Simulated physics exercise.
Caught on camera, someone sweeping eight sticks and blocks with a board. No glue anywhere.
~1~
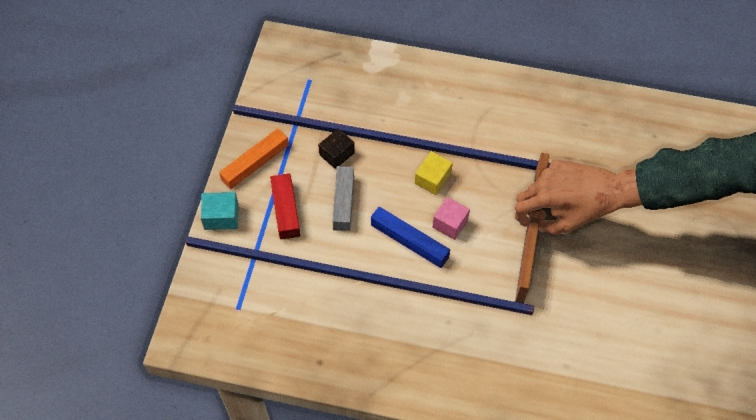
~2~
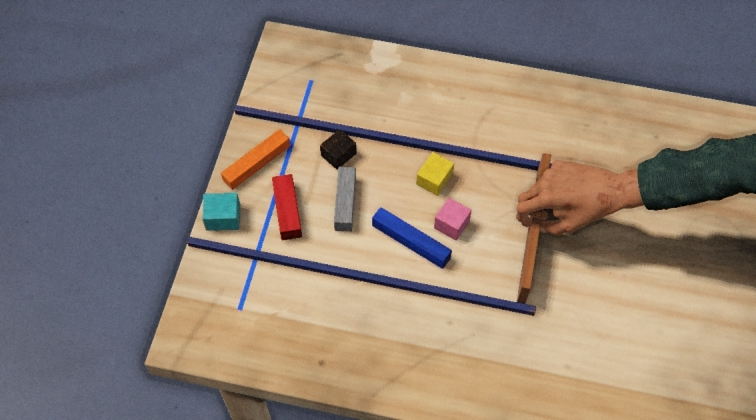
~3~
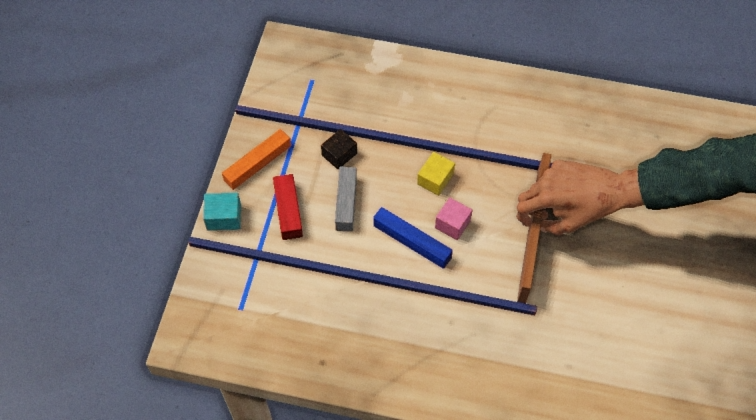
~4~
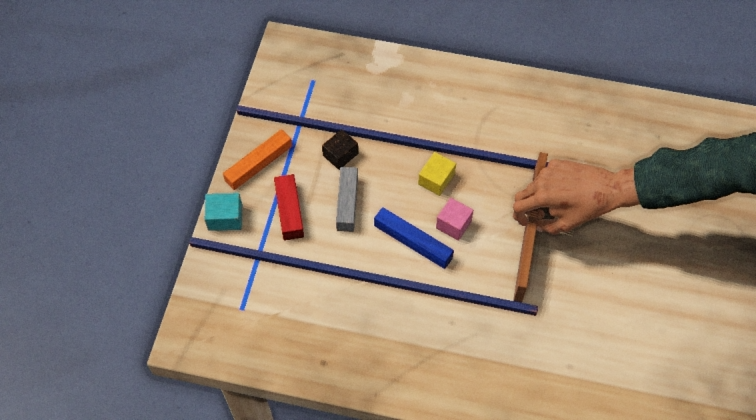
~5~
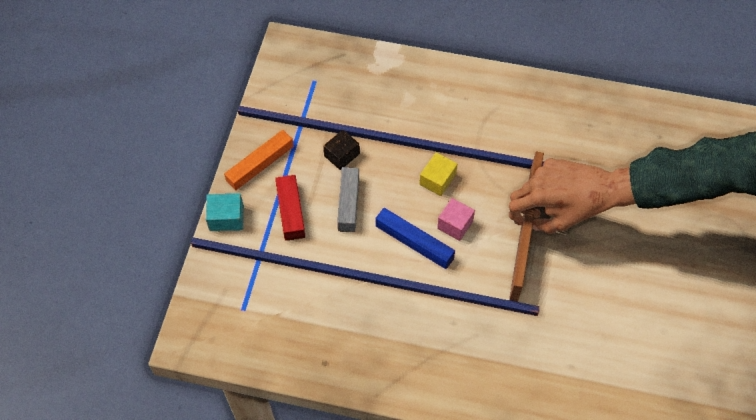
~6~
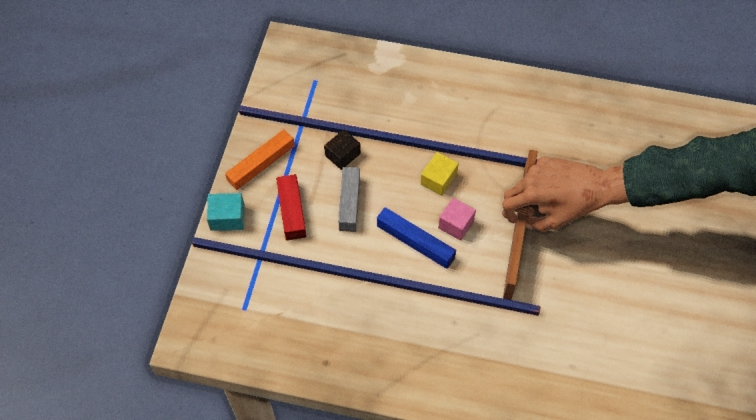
We see a hand in a green sleeve holding a brown board upright on a wooden table, then sliding it slightly left between two dark rails, while the eight colourful sticks and blocks near a blue line stay still.
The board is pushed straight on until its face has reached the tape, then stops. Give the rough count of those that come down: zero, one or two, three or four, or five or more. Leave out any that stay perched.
The number that fall off is one or two.
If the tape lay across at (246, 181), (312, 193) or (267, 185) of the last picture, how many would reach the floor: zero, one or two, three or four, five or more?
In that order: 5 or more; not one; 3 or 4.
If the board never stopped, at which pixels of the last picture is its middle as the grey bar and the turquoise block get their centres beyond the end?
For the grey bar at (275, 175), for the turquoise block at (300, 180).
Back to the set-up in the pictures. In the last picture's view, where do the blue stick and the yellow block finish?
First (246, 208), then (280, 146).
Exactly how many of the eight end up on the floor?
Exactly 2.
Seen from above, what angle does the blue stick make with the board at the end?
About 25°.
Soon after, none off yet; turquoise block at rest near (226, 212); orange bar at rest near (260, 159); red stick at rest near (291, 207).
After that, none off yet; turquoise block at rest near (226, 212); orange bar at rest near (260, 159); red stick displaced a little near (277, 207).
In the end, the number that fall off is one or two; gone, orange bar and turquoise block.
